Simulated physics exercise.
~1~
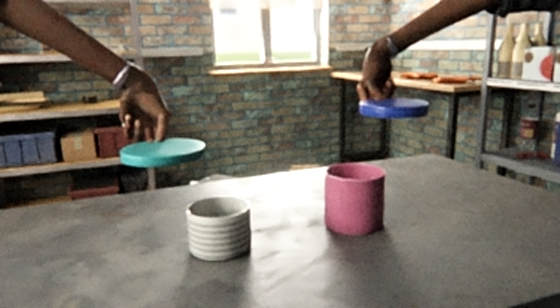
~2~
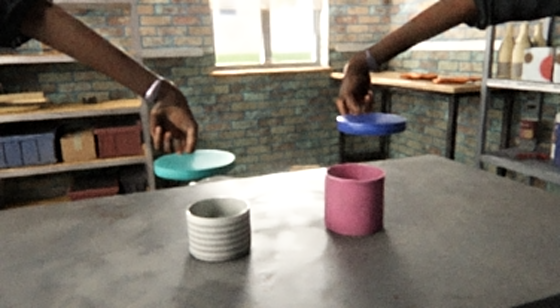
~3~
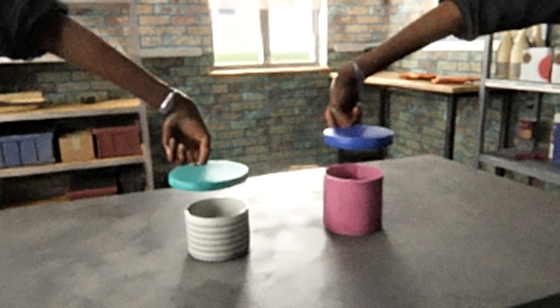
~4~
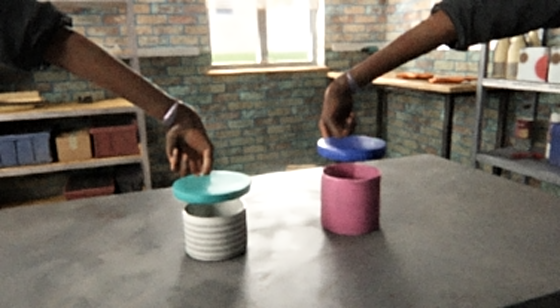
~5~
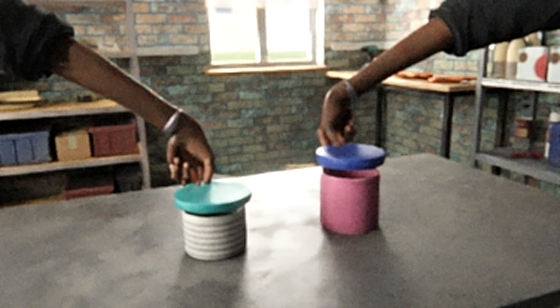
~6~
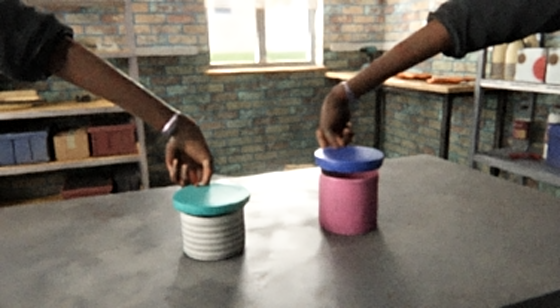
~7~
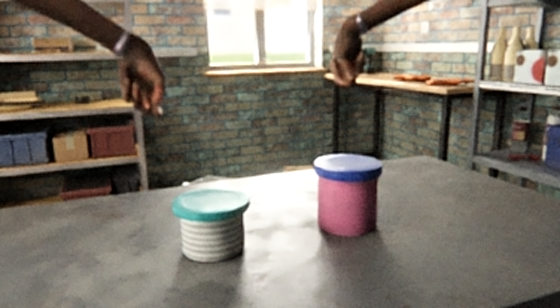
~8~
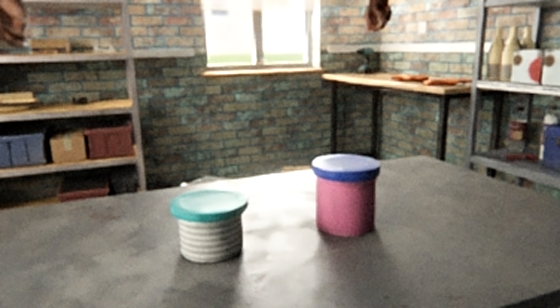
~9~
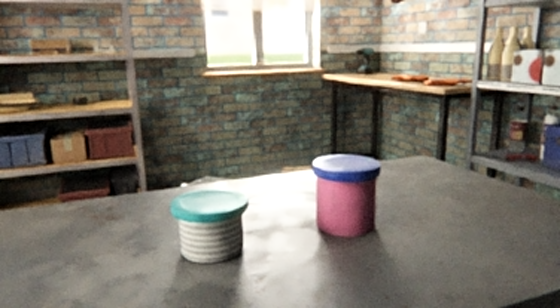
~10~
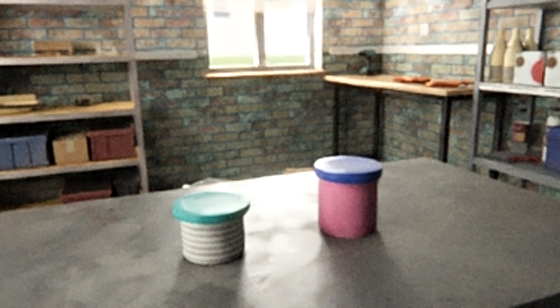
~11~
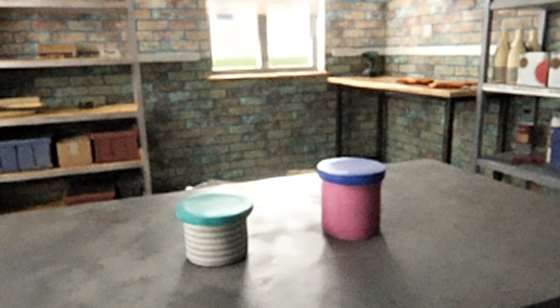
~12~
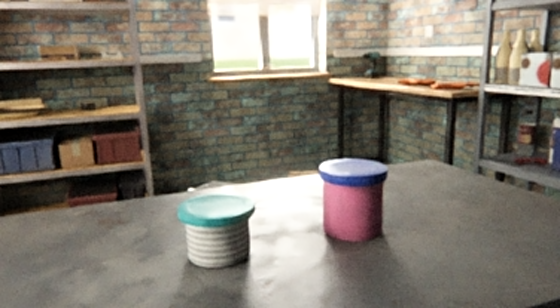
A turquoise lid and a blue lid, each held by a hand, are lowered onto a ribbed pale mug on the left and a pink jar on the right; the hands let go and withdraw, leaving both lids resting on the rims and covering the containers.
